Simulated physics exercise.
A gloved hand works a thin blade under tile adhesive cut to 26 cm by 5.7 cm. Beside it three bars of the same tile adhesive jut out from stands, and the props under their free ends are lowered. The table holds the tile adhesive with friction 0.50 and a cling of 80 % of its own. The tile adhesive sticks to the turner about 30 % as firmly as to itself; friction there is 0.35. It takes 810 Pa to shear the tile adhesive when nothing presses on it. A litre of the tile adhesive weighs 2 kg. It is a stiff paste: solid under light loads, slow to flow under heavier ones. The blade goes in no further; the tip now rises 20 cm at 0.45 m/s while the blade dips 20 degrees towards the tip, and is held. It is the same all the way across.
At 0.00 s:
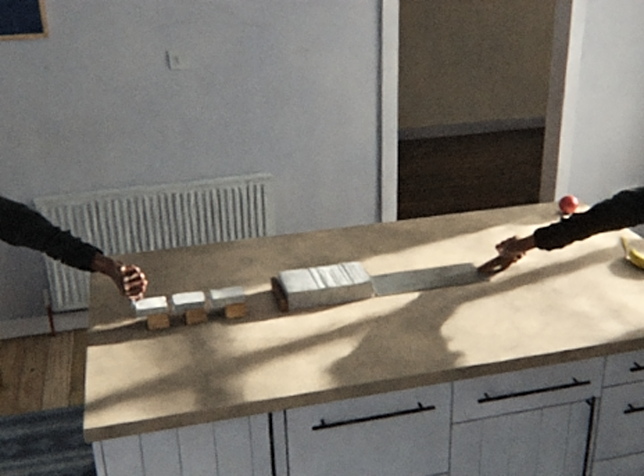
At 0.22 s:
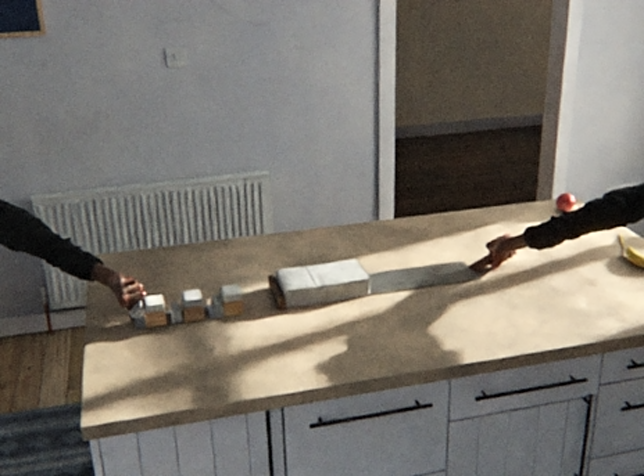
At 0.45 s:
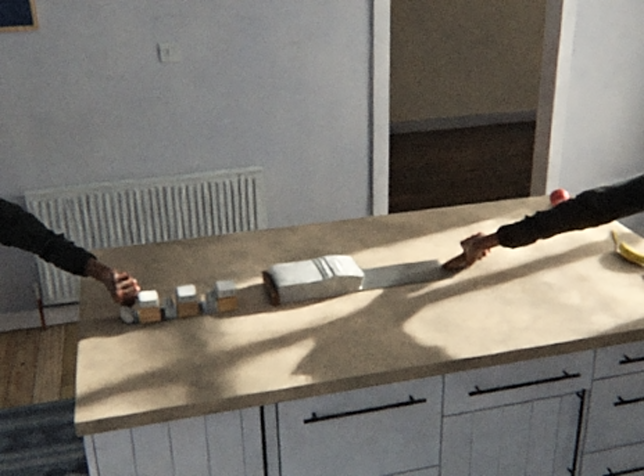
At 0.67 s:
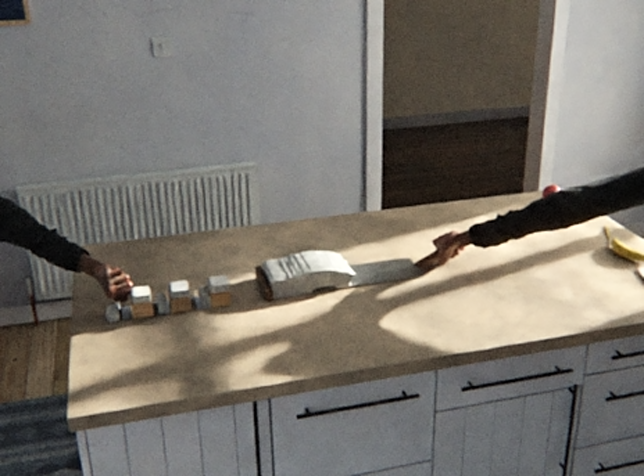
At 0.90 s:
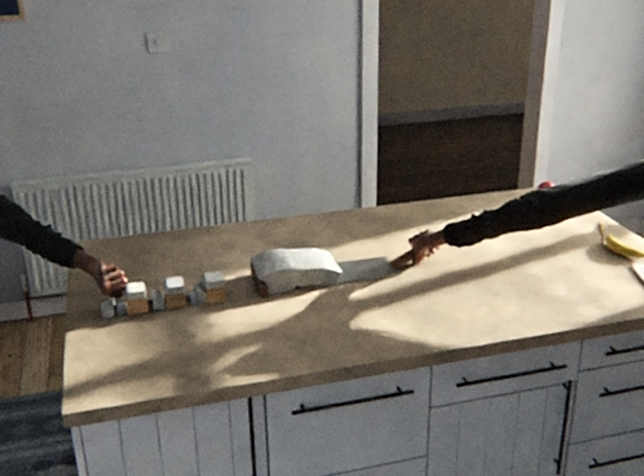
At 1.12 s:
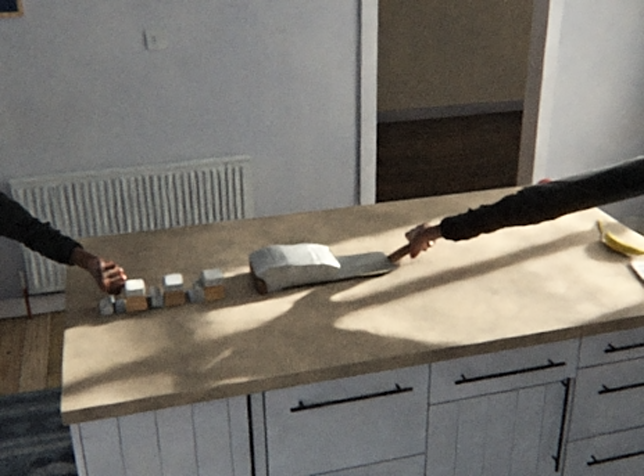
A pale grey slab sits mid-counter on a tan kitchen island, seen from above and in front, with white drawers below and a radiator and doorway behind. A dark-sleeved arm at right, near a red fruit and a yellow banana, pushes a flat grey blade leftward under the slab, whose top becomes rounded. At left, another hand lowers small blocks beneath three pale bars, whose ends droop, while the view shifts slightly.
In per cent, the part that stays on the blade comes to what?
The part that stays on the blade is near 62 %.
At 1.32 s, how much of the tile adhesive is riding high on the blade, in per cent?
Near 40 %.
After 1.32 s, the tip is 9.3 cm up.
After 1.55 s, the tip is 19 cm up.
After 1.79 s, the tip is 20 cm up and 62 % is riding high on the blade.
After 2.02 s, the tip is 20 cm up and 62 % is riding high on the blade.
After 2.12 s, the tip is 20 cm up and 62 % is riding high on the blade.
